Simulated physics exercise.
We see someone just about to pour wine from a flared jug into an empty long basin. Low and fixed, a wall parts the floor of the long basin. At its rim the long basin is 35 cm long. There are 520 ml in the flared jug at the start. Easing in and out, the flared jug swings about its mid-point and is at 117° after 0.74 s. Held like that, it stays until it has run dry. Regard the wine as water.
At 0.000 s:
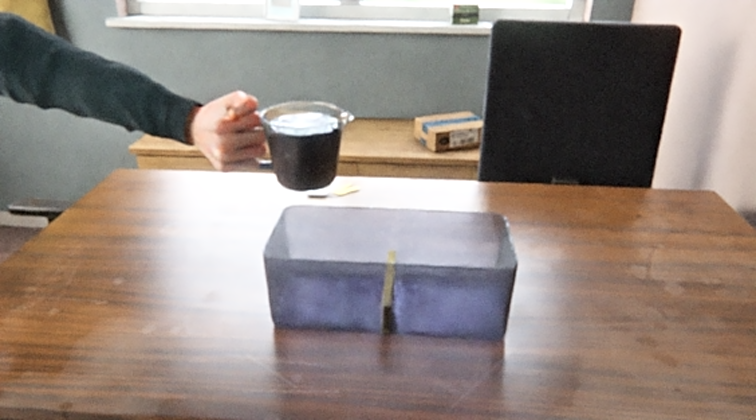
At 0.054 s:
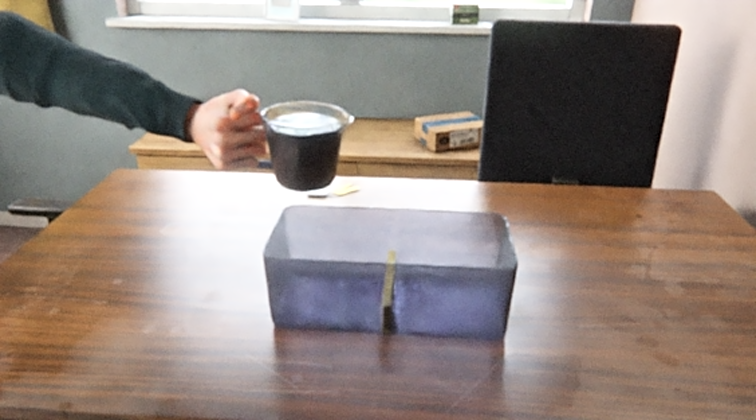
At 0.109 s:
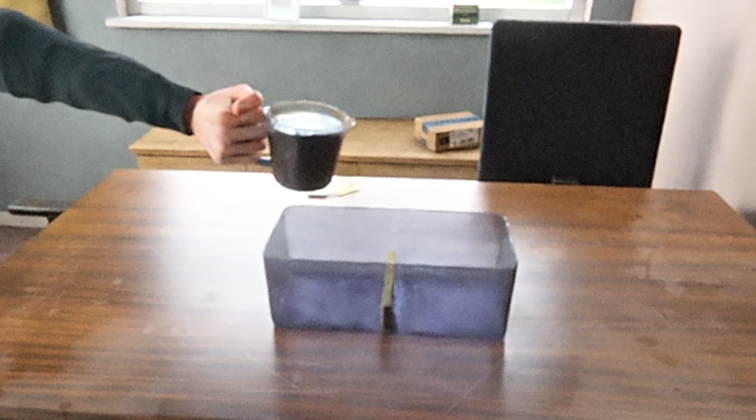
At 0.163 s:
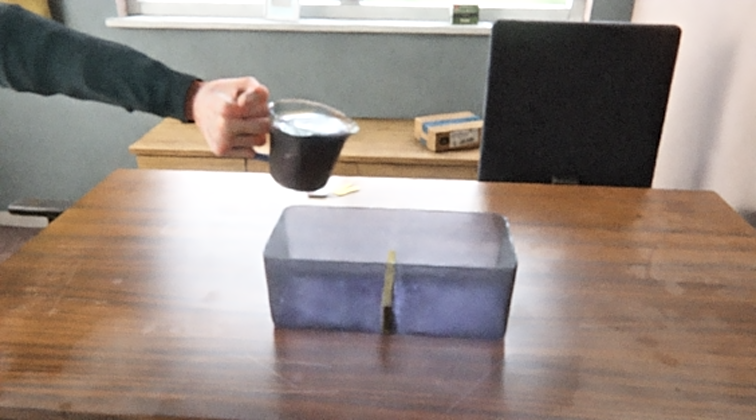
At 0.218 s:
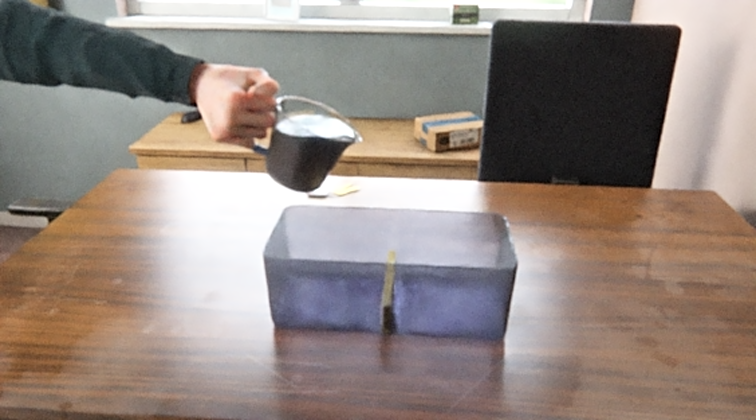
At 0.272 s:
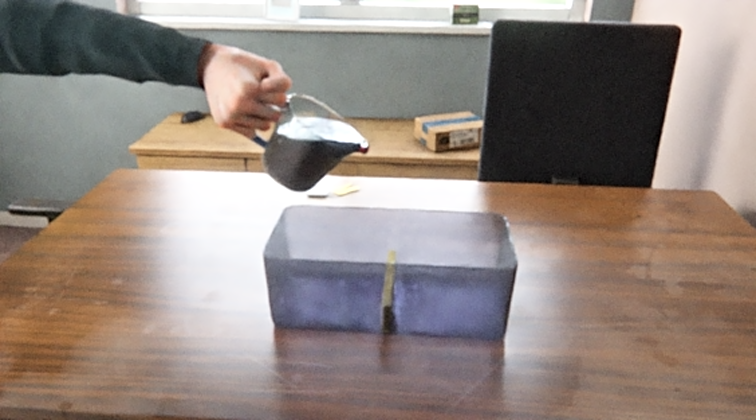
The video shows a hand holding a glass jug of dark liquid above a wooden table, near a long translucent basin with a low divider inside. The hand gradually tilts the jug to the right, bringing the liquid to its rim.
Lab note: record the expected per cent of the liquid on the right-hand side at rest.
Expected right-hand share: 44 per cent.
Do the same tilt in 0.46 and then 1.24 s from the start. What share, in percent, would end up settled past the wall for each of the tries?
30 then 65 %.
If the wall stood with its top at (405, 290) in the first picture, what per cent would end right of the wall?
That would be about 25 in a hundred, I'd say.
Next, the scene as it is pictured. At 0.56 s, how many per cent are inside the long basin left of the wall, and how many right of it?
Left roughly 8, right roughly 30.
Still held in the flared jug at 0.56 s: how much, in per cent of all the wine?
I reckon about 34 in a hundred is still held.
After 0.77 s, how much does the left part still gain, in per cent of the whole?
Close to 2% of the whole.
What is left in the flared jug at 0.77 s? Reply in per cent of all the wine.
I reckon near 1 per cent still sits there.
By 0.56 s the tilt is 101° and 34 per cent is still to pour, 8 is left of the wall and 30 right of it.
By 0.77 s the tilt is 117° and 1 per cent is still to pour, 52 is left of the wall and 43 right of it.
By 1.00 s the tilt is 117° and 0 per cent is still to pour, 54 is left of the wall and 44 right of it.
By 1.24 s the tilt is 117° and 0 per cent is still to pour, 55 is left of the wall and 44 right of it.
At rest 54 per cent lies left of the wall, 44 right of it and 1 outside.
